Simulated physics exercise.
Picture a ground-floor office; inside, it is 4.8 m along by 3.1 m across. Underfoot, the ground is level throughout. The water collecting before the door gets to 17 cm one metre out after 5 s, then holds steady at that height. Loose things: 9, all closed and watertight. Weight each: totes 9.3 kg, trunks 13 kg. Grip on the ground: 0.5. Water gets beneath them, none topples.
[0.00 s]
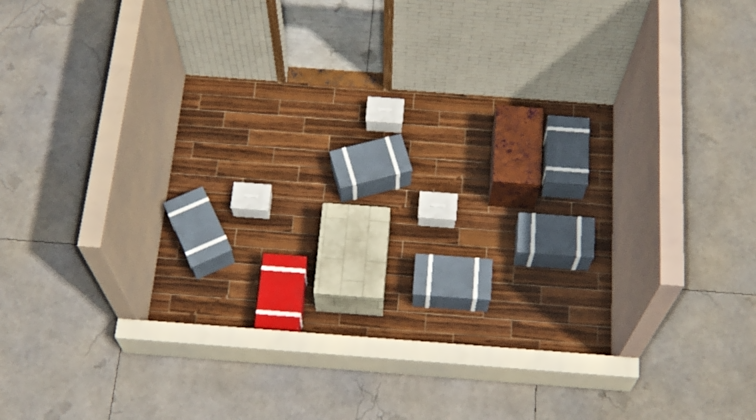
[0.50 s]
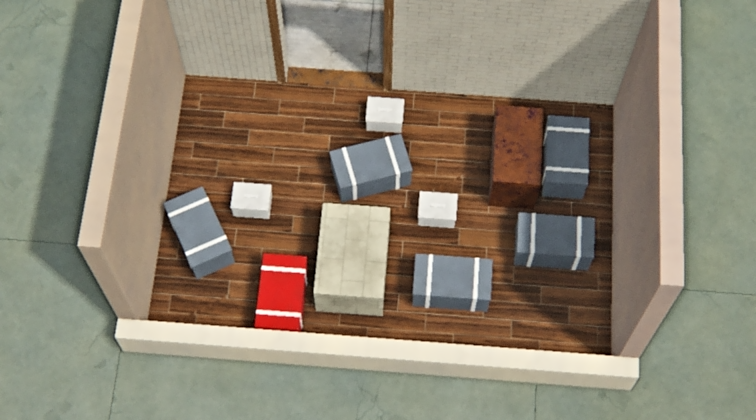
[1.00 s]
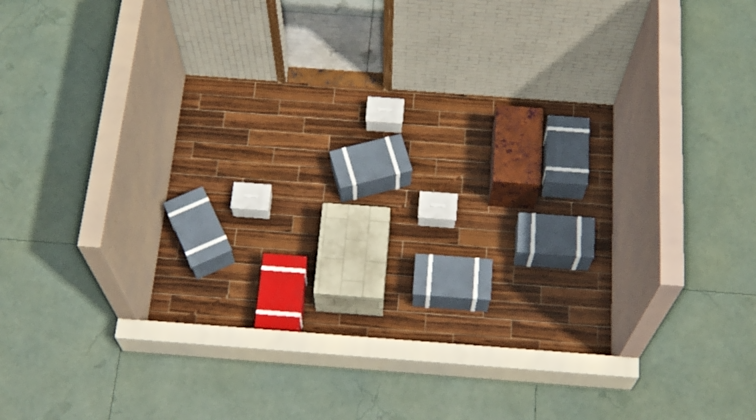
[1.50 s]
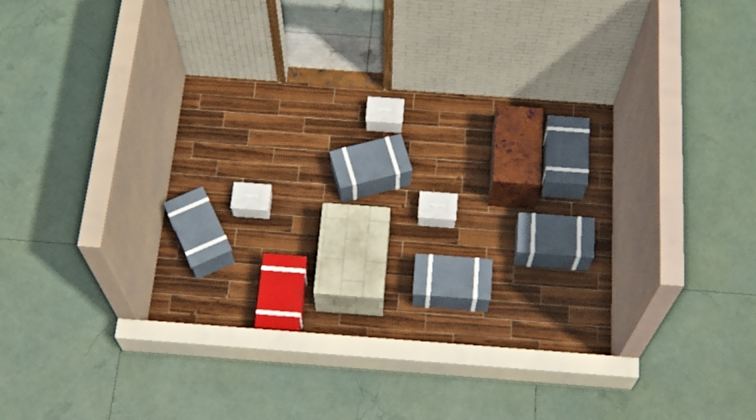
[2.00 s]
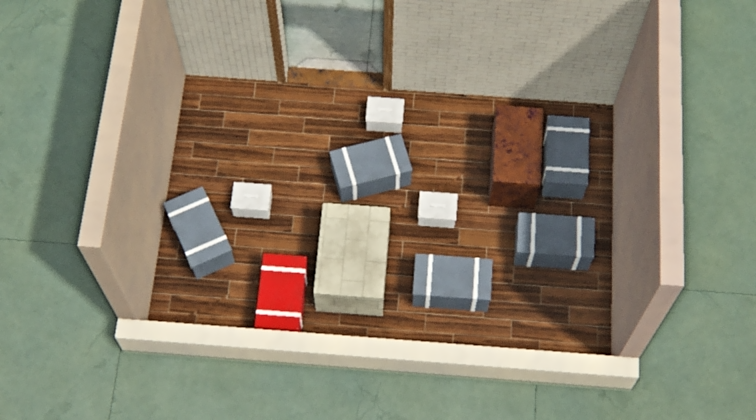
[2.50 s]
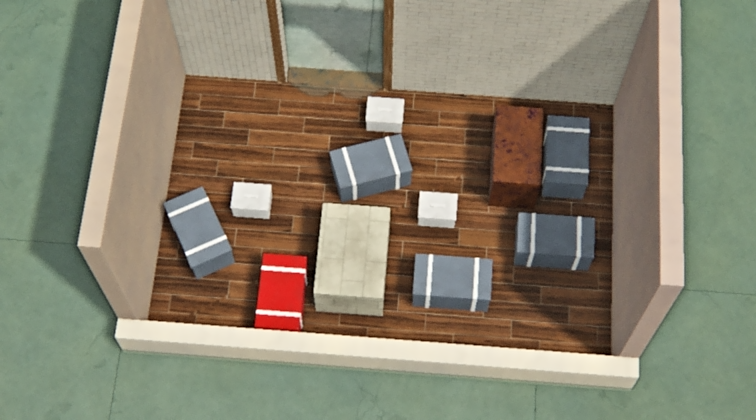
Water barely creeps in at the doorway while the red trunk and other boxes stay still.
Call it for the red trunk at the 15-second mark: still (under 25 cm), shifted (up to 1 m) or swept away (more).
Still.
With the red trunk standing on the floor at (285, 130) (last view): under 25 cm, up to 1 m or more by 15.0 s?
Well, it gets shoved far.
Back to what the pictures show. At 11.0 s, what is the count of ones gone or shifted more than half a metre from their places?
Result: 3.
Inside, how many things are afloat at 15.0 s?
I get 9.
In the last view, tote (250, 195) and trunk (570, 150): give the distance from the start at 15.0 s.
First 140 cm, then 40 cm.
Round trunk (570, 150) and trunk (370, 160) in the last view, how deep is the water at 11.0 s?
Around 3 cm and 4 cm.
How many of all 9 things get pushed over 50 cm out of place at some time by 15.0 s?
It adds up to 6.
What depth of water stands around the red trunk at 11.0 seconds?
Near 9 cm deep.
After 3.5 s the red trunk is near (281, 291), 0.0 m from its start, aground; 0 afloat.
After 6.8 s the red trunk is near (279, 295), 0.1 m from its start, aground; 0 afloat.
After 11.0 s the red trunk is near (290, 290), 0.1 m from its start, afloat; 5 afloat.
After 15.0 s the red trunk is near (290, 290), 0.1 m from its start, afloat; 9 afloat.
